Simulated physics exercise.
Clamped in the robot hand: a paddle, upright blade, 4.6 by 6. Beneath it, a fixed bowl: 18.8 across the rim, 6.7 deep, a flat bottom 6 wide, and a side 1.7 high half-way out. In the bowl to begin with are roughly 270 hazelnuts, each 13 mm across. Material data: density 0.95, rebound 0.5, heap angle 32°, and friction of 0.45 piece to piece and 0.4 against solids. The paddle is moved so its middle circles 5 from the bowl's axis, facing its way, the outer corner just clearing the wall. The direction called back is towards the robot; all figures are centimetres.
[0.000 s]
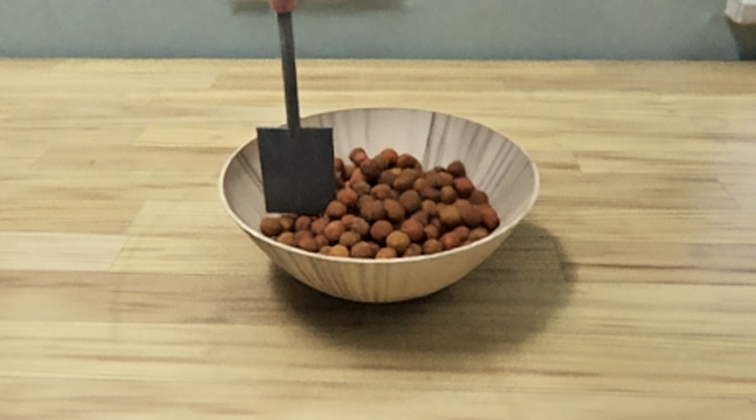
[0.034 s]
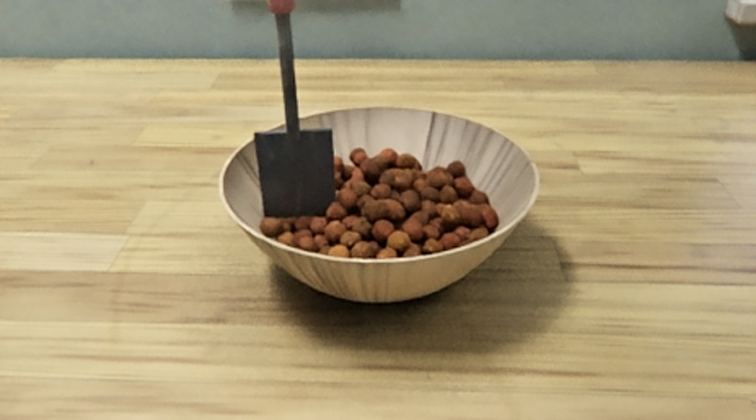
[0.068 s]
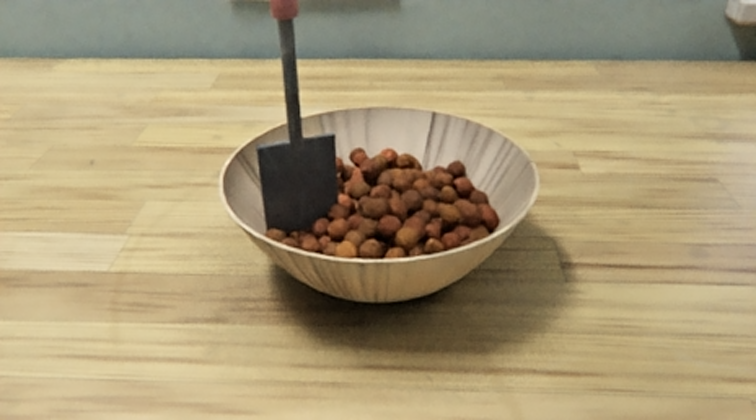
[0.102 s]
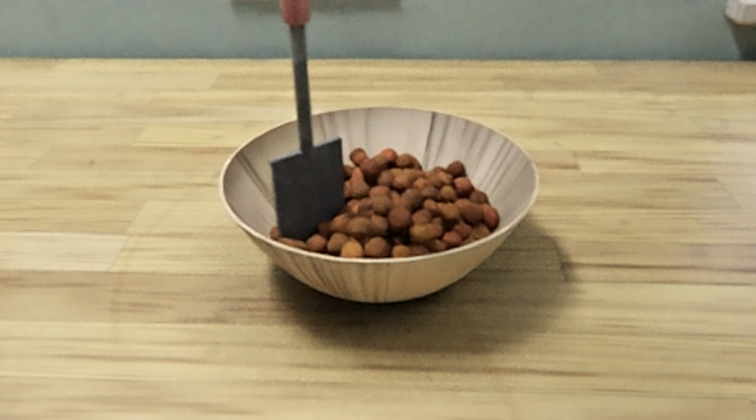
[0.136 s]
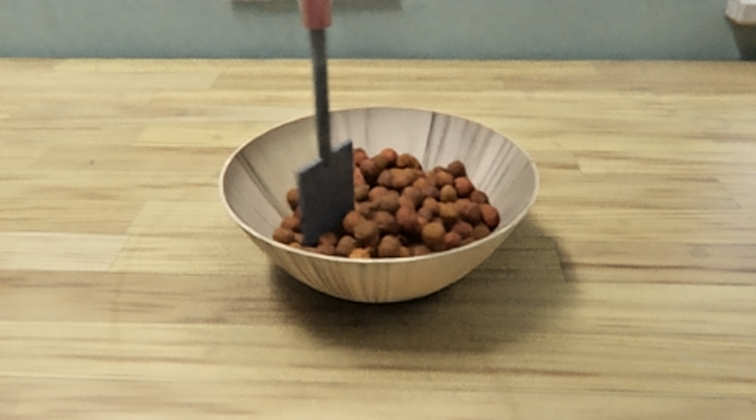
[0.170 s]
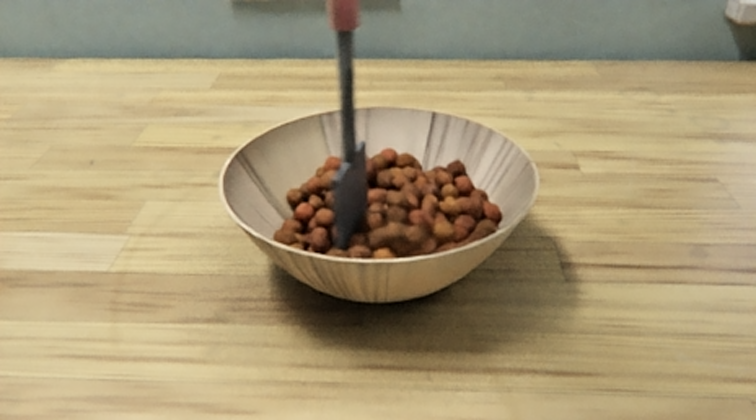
A pale wooden bowl of hazelnuts on a wooden table, with an upright dark paddle turning edge-on while pushing rightward through them.
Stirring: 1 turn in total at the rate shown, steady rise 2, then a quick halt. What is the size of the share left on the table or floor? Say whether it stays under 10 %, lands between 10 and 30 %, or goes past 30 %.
It stays under 10 %.
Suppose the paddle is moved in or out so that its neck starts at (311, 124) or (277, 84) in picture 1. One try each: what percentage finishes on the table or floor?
Near 10 and 0 in a hundred, one try each.
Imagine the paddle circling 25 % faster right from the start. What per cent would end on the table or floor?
10 per cent.
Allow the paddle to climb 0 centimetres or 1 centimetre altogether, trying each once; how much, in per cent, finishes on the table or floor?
Trial one: Roughly 10 %; trial two: Roughly 10 %.
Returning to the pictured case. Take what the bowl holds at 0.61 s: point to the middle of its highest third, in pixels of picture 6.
Around (342, 176).
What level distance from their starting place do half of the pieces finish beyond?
About 1 centimetres.
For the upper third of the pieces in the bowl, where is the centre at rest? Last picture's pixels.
Roughly at pixel (345, 198).
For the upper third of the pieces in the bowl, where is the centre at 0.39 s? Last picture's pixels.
About (440, 176).
After 0.39 s, 185° round, highest piece 9 above the table; 266 in the bowl, 3 on the table or floor, 5 in flight or on the tool.
After 0.61 s, 295° round, highest piece 8 above the table; 257 in the bowl, 16 on the table or floor, 1 in flight or on the tool.
After 0.91 s, 0° round, highest piece 6 above the table; 256 in the bowl, 18 on the table or floor.
After 1.61 s, 0° round, highest piece 6 above the table; 256 in the bowl, 18 on the table or floor.
At rest, 256 in the bowl, 18 on the table or floor. That is 7 % on the table or floor.
